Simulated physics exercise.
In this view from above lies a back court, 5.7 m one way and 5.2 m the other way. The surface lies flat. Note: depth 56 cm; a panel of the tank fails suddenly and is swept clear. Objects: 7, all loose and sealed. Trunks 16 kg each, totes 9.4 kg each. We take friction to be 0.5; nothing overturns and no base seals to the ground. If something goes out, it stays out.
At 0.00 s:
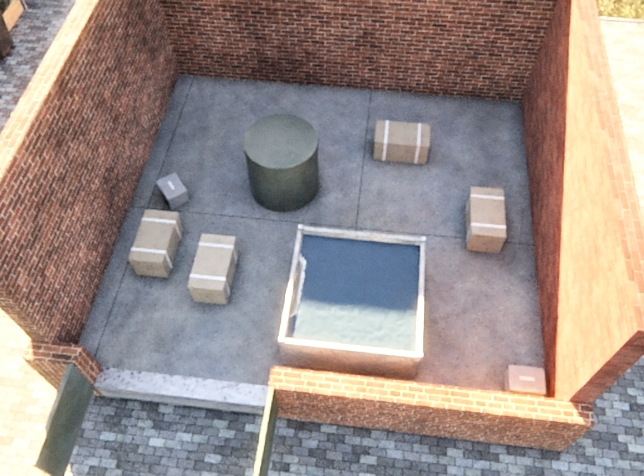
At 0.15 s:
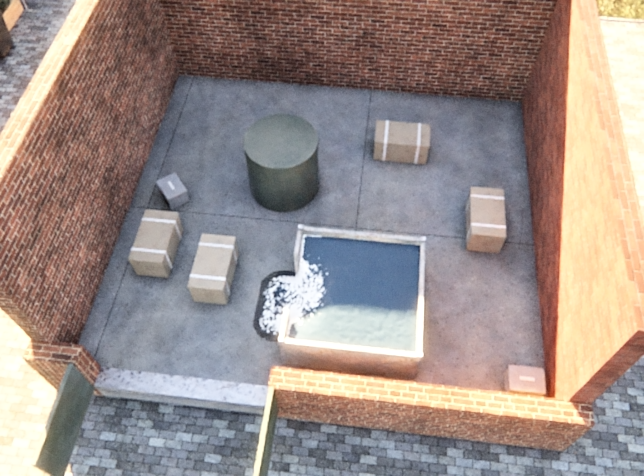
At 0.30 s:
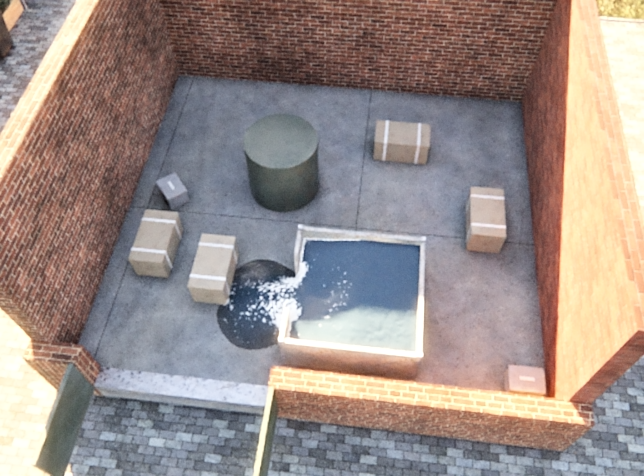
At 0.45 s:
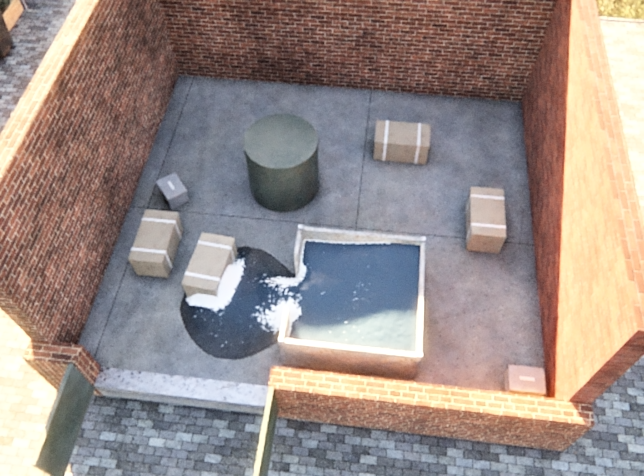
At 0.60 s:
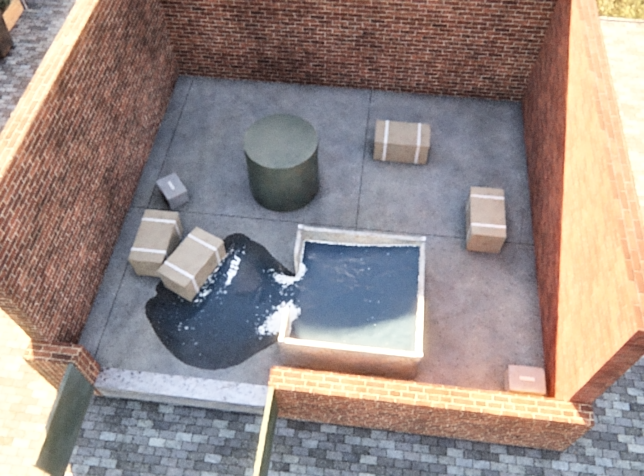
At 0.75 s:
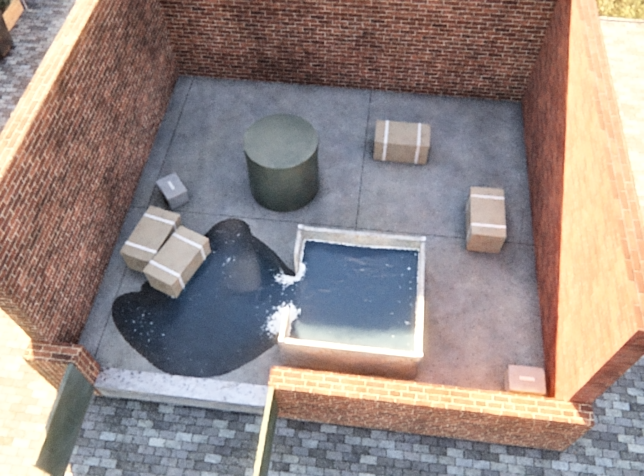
We see a brick-walled yard with strapped boxes, a dark cylinder and a water tank, whose left side opens; water pours out and spreads leftward across the floor, pushing the nearest box against another, which shifts slightly.
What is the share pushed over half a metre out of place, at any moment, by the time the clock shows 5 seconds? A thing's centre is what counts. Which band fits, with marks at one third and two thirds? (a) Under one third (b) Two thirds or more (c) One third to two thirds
Option c: One third to two thirds.
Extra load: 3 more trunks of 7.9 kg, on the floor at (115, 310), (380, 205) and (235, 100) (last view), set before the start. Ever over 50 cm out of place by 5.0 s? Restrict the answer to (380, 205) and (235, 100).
Below, above.
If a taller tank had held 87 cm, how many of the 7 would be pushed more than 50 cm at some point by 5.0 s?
So the tally would be 3.
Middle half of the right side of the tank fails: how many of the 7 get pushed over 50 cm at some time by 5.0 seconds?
Result: 2.
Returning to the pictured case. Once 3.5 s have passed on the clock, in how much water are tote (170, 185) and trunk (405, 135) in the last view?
Some 4 cm at the first, some 0 cm at the second.
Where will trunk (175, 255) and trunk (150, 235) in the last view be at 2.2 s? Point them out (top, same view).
(151, 238) and (131, 201), roughly.
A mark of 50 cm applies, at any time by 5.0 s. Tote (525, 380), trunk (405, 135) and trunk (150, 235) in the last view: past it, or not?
Listed in sequence: Lower; lower; higher for the last.
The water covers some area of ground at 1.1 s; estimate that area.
Roughly 8.0 m2 of it is wet.
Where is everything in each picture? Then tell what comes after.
The first picture shows a trunk at (212, 261) rests on the ground; a trunk at (154, 235), on the bottom; water covers 2.2 m2; 0 of 7 have shifted.
The second picture shows a trunk at (212, 261) rests on the ground; a trunk at (154, 235) rests on the ground; 2.6 m2 under water; 0 of 7 have shifted.
The third picture shows a trunk at (212, 261), on the bottom; a trunk at (154, 235) rests on the ground; water covers 3.2 m2; 0 of 7 have shifted.
The fourth picture shows a trunk at (209, 260) rests on the ground, 5 cm from its start; a trunk at (154, 235), on the bottom; water covers 3.8 m2; 0 of 7 have shifted.
The fifth picture shows a trunk at (191, 256) rests on the ground, 29 cm from its start; a trunk at (154, 235), on the bottom; water covers 4.5 m2; 1 of 7 have shifted.
The sixth picture shows a trunk at (176, 254) rests on the ground, 48 cm from its start; a trunk at (150, 233) rests on the ground, 6 cm from its start; 5.6 m2 under water; 2 of 7 have shifted.
After 1.1 s 1 of 7 are over 50 cm from their spots; 0 afloat.
After 2.2 s 3 of 7 are over 50 cm from their spots; 1 afloat.
After 3.5 s 3 of 7 are over 50 cm from their spots; 1 afloat.
After 5.0 s 3 of 7 are over 50 cm from their spots, and 3 have been at some point; 1 afloat.
